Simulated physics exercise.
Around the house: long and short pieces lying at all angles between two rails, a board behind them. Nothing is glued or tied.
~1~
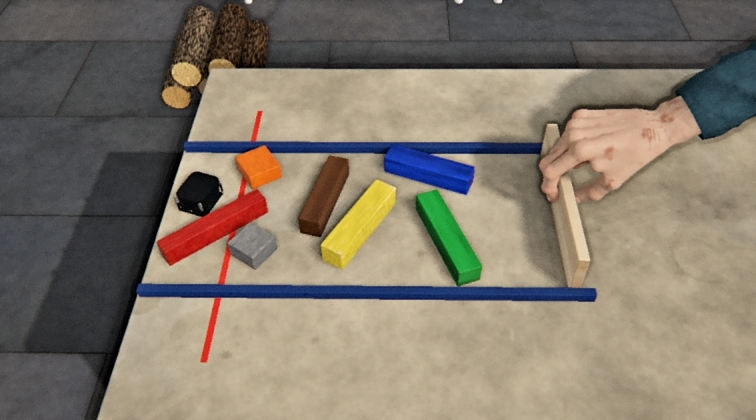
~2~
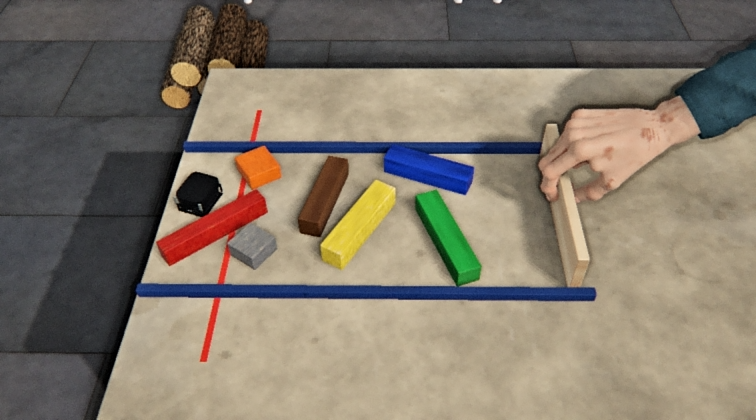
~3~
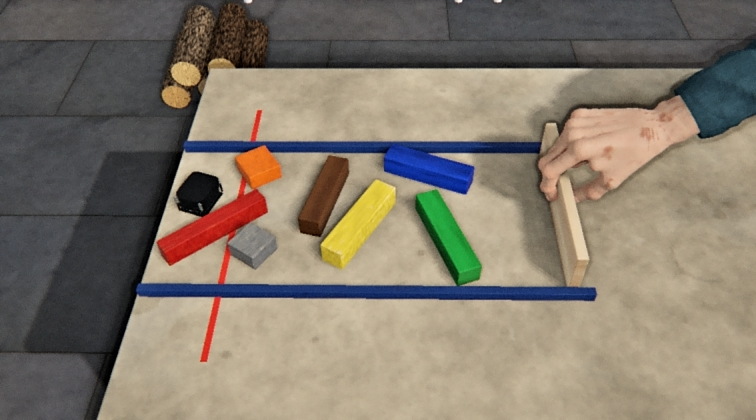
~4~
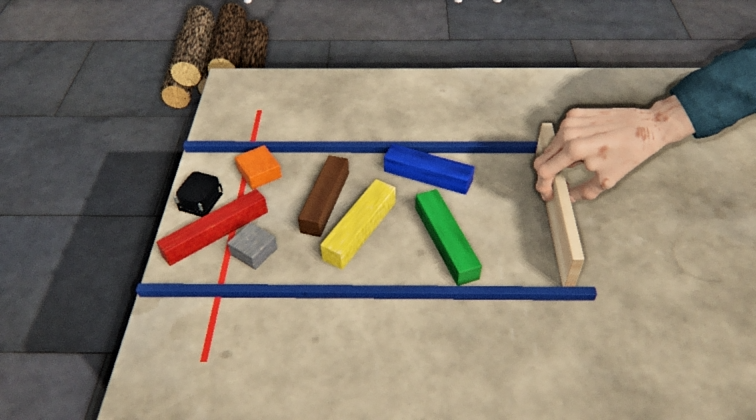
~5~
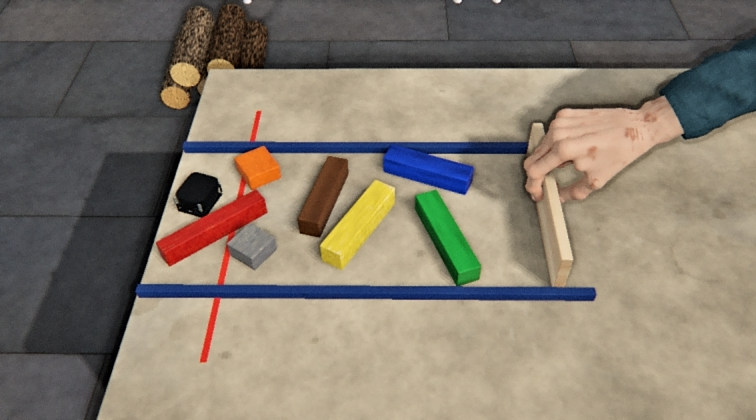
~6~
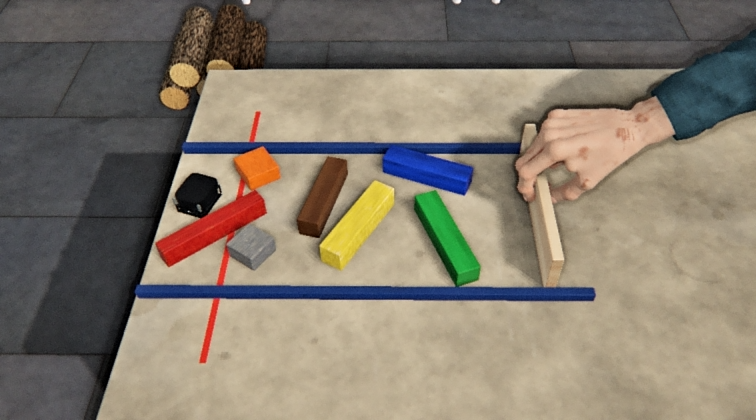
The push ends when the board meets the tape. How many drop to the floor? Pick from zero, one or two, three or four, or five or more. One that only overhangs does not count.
In the end the number that fall off is three or four.
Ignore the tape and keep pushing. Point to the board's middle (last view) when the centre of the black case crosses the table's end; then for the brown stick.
About (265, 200), and (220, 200) for the other.
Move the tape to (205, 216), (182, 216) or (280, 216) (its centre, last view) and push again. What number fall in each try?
Down on the floor: 5, 7 and 0.
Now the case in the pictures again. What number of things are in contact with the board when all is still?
That makes 2.
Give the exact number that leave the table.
It comes to 3.
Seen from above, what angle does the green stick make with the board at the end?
Some 0 degrees.
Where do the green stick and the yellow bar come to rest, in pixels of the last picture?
First (216, 235), then (195, 221).
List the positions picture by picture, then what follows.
In the first picture, black case (200, 195); red bar (215, 226); orange block (259, 167); board (562, 201); tape (237, 215).
In the second picture, red bar (214, 226); blue stick (428, 169).
In the third picture, orange block (258, 167); grey block (253, 246).
In the fourth picture, black case (199, 195); board (557, 201).
In the fifth picture, red bar (214, 227); green stick (446, 236).
In the sixth picture, black case (198, 196); red bar (213, 227); orange block (257, 168); board (539, 201); tape (235, 216).
Soon after, none off yet; black case at rest near (198, 196); red bar at rest near (213, 227); orange block at rest near (257, 168).
After that, none off yet; black case displaced a little near (178, 197); red bar displaced a little near (170, 234); orange block displaced about its own width near (200, 176).
In the end, the number that fall off is three or four; gone, orange block, red bar and black case.
